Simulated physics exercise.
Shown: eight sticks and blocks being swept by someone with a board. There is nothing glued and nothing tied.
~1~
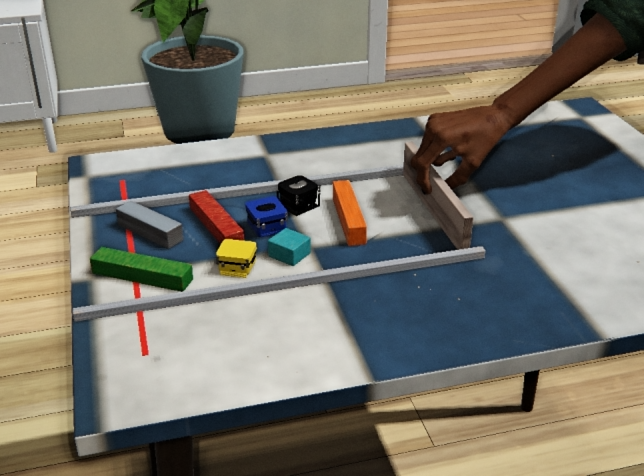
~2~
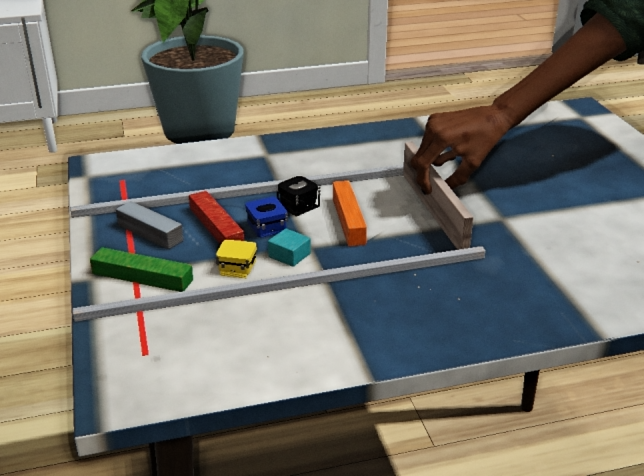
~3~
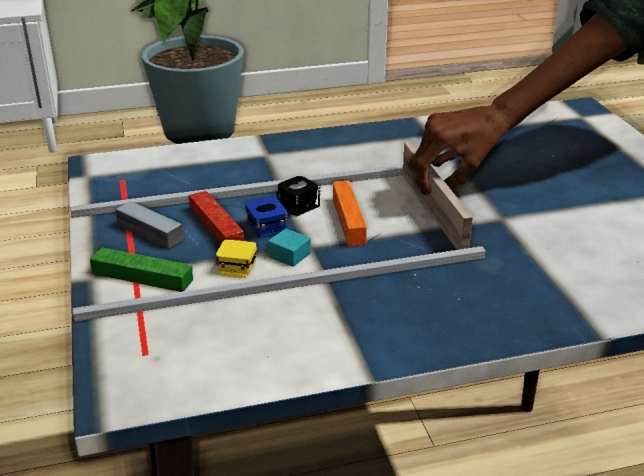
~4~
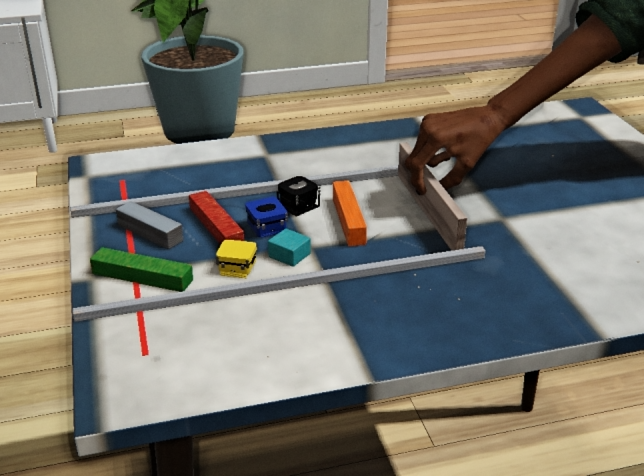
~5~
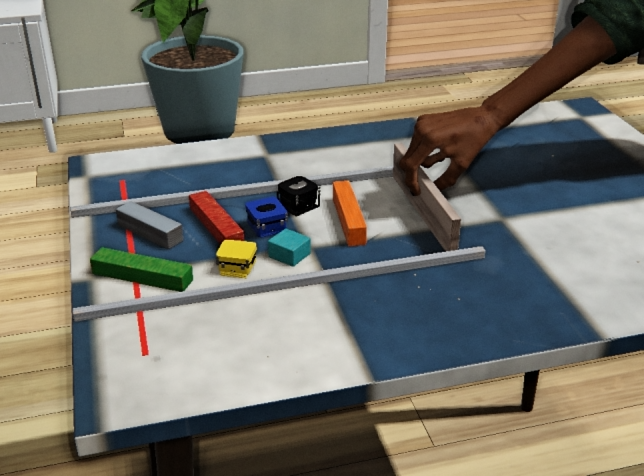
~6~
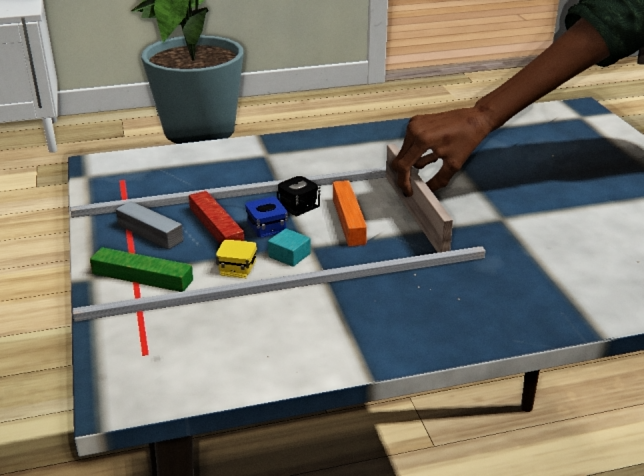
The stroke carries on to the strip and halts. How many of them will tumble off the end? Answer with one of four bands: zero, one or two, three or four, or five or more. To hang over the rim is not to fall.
Three or four.
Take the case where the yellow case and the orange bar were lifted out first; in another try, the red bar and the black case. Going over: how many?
The count is 1 in one try and 2 in the other, in that order.
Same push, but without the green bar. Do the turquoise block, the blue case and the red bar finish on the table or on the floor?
Note: Turquoise block is on by the end; blue case is on by the end; red bar is off by the end.
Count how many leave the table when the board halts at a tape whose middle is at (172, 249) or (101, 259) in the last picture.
The floor gets 0 the first time and 6 the second.
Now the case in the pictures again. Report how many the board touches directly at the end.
It's 1.
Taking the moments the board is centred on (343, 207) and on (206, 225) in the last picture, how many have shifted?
At the first spot the count is 2, and at the second it is 8.
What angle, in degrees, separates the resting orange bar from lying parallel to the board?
Roughly 0° out of line.
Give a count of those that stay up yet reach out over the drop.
The overhang total is 1.
Early on, none off yet; green bar at rest near (142, 269); grey stick at rest near (149, 225); red bar at rest near (216, 219).
Finally, the number that fall off is three or four; lost, red bar, grey stick and green bar.
